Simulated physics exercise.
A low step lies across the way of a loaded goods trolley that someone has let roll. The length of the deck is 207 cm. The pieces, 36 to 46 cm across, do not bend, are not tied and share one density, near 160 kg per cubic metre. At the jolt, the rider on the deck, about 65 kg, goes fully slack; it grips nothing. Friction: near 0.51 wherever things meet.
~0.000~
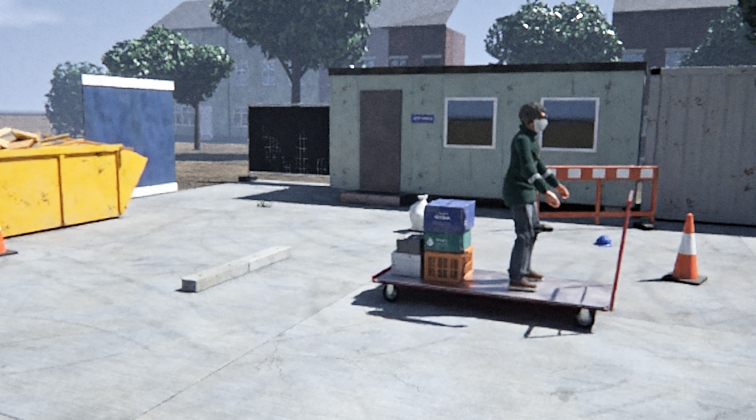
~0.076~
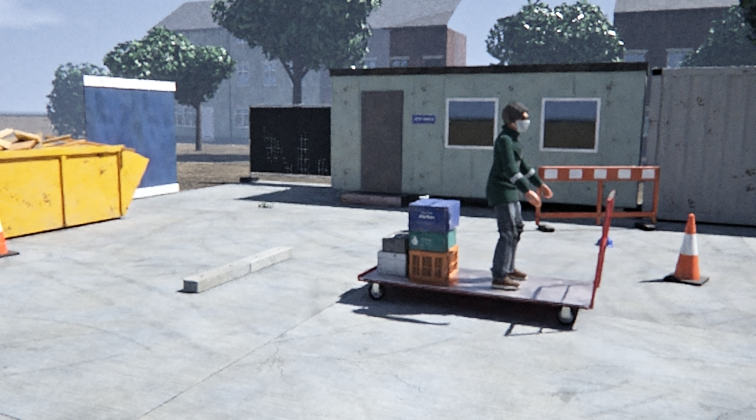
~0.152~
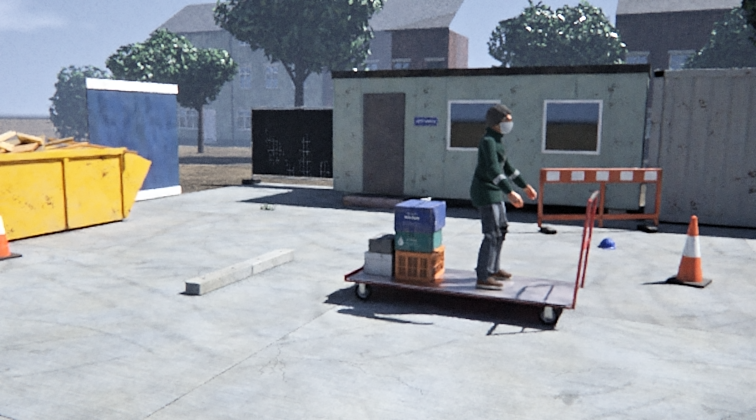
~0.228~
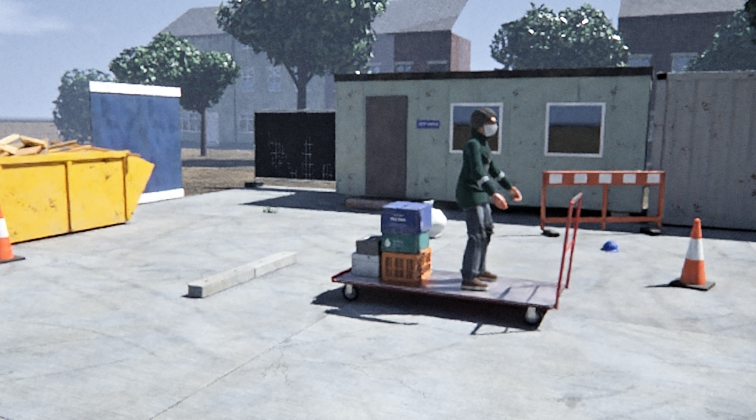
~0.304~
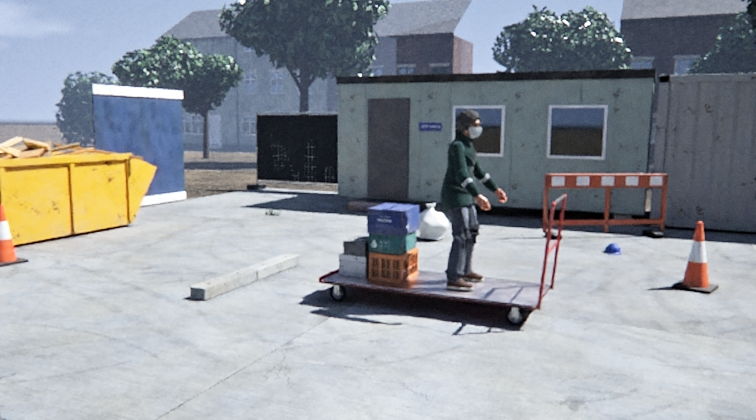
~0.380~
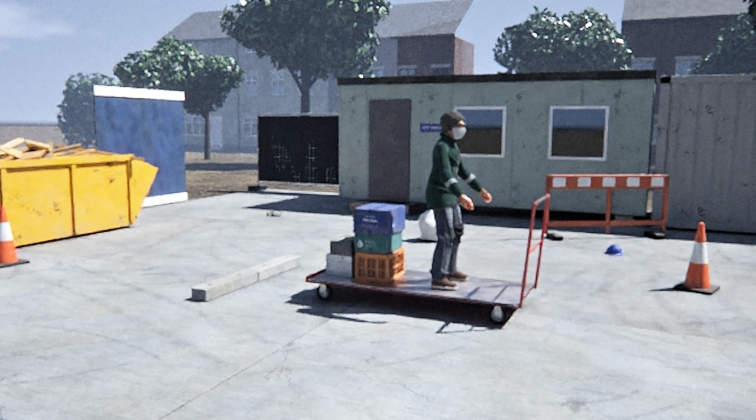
A flat trolley carrying stacked crates and a standing person in a green top and face mask rolled steadily leftward across the concrete yard, the rider's arms held out toward the red handle.
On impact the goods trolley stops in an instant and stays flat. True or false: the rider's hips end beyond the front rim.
False.
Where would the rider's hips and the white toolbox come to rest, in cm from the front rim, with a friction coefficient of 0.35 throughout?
Hips 0 past, white 20 behind.
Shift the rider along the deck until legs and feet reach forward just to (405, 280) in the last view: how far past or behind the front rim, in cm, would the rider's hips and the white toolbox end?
Then hips 40 past, white 20 behind.
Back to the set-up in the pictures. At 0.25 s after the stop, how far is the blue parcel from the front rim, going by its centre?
Behind the rim by about 15 cm.
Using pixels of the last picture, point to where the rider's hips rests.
End point: About (268, 233) px.
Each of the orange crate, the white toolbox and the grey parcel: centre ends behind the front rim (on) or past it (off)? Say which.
By the last picture you'd see orange retained, white retained and grey shed.
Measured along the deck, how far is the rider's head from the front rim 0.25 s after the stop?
90 cm behind it.
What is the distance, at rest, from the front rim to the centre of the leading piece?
Its centre ends some 120 cm past the rim.
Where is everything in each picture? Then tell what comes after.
The first picture shows hips (520, 189), blue parcel (450, 216), rim corner (373, 279); 174 cm short of the stop.
The second picture shows hips (503, 189), blue parcel (434, 215), rim corner (358, 277); 157 cm short of the stop.
The third picture shows hips (487, 190), blue parcel (420, 216), rim corner (345, 278); 141 cm short of the stop.
The fourth picture shows hips (472, 192), blue parcel (407, 218), rim corner (332, 279); 125 cm short of the stop.
The fifth picture shows hips (458, 193), blue parcel (394, 219), rim corner (320, 279); 108 cm short of the stop.
The sixth picture shows hips (442, 193), blue parcel (380, 219), rim corner (307, 279); 92 cm short of the stop. Speed about 2.2 m/s.
Impact comes at 0.81 s.
After 1.06 s the rider's hips are 68 cm behind the rim, near (305, 207) in the last picture's view.
After 1.36 s the rider's hips are 30 cm behind the rim, near (275, 229) in the last picture's view.
After 1.81 s the rider's hips are 24 cm behind the rim, near (270, 231) in the last picture's view.
At rest, 3.0 s, past the rim, blue parcel, teal parcel and grey parcel; behind it, orange crate, white toolbox and the rider's hips.
